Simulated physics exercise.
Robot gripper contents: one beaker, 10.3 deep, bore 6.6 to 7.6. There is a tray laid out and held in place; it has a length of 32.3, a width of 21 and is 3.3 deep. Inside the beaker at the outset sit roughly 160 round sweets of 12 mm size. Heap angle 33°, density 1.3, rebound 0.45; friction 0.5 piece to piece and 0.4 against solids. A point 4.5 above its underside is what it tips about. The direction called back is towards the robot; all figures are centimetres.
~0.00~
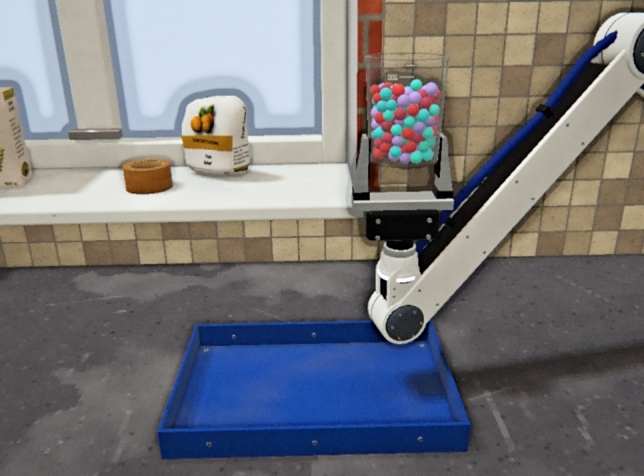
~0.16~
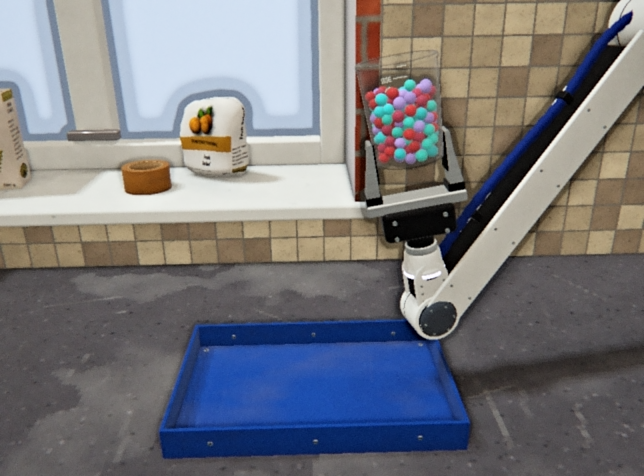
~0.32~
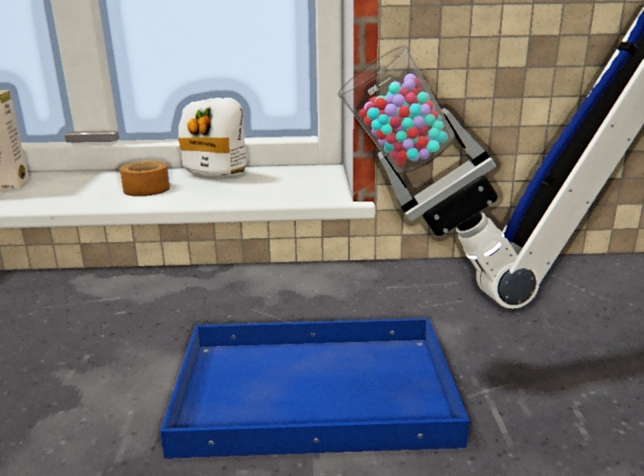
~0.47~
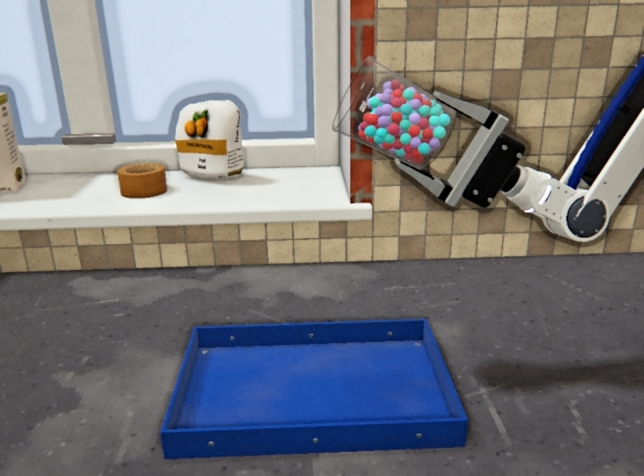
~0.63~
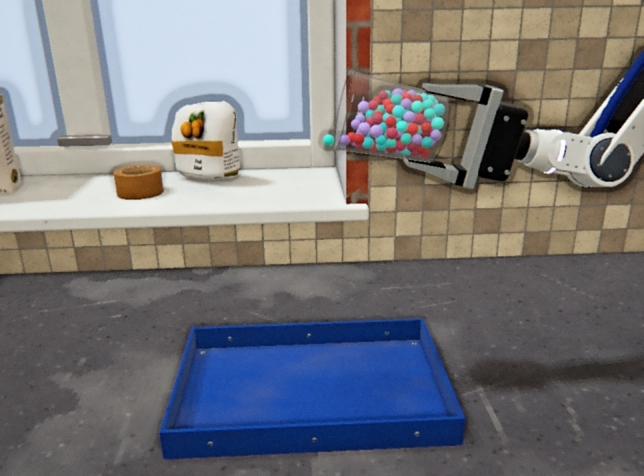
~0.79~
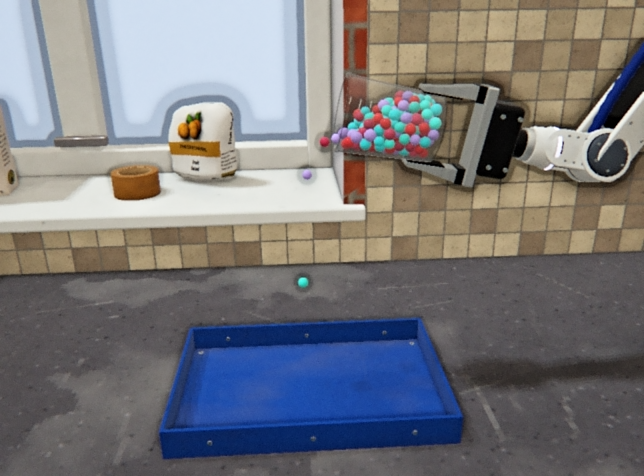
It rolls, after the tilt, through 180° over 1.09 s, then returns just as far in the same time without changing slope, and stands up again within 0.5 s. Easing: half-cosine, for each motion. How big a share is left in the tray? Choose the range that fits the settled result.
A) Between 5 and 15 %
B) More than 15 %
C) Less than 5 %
(B) More than 15 %.
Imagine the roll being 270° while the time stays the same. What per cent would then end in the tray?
It would be roughly 30 percent.
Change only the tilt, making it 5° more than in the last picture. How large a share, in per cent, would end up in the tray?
40 %.
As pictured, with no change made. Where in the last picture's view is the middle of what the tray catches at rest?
I'd place it near (285, 385) in the last picture.
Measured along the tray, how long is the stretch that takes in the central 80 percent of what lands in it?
I'd put it at around 18 cm.
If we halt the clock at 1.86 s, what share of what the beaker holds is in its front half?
Looks like around 60 per cent is in the front half.
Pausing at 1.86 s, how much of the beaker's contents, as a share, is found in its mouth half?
Near 35 percent is in the half by the mouth.
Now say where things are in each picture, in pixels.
Beaker middle at (405, 111), upright; upper third of the load around (406, 98), from x 375 to 435, top at y 85; 163 in the beaker, in the first frame.
Beaker middle at (403, 112), tipped 10°; upper third of the load around (406, 100), from x 370 to 435, top at y 85, in the second frame.
Beaker middle at (400, 114), tipped 34°; upper third of the load around (403, 102), from x 365 to 440, top at y 80, in the third frame.
Beaker middle at (396, 118), tipped 61°; upper third of the load around (401, 105), from x 365 to 445, top at y 85, in the fourth frame.
Beaker middle at (392, 120), tipped 78°; upper third of the load around (403, 107), from x 330 to 440, top at y 95, in the fifth frame.
Beaker middle at (390, 121), tipped 79°; upper third of the load around (405, 110), from x 305 to 435, top at y 95; 161 in the beaker, 2 in flight or on a rim, in the sixth frame.
By 1.86 s, tipped 79°, highest piece 37 above the table; 142 in the beaker, 16 in the tray, 5 in flight or on a rim.
By 2.93 s, tipped 79°, highest piece 36 above the table; 129 in the beaker, 29 in the tray, 5 in flight or on a rim.
By 3.67 s, upright, highest piece 38 above the table; 127 in the beaker, 36 in the tray.
By 4.37 s, upright, highest piece 38 above the table; 127 in the beaker, 36 in the tray.
Final count, 127 in the beaker, 36 in the tray. That is 22 % in the tray.
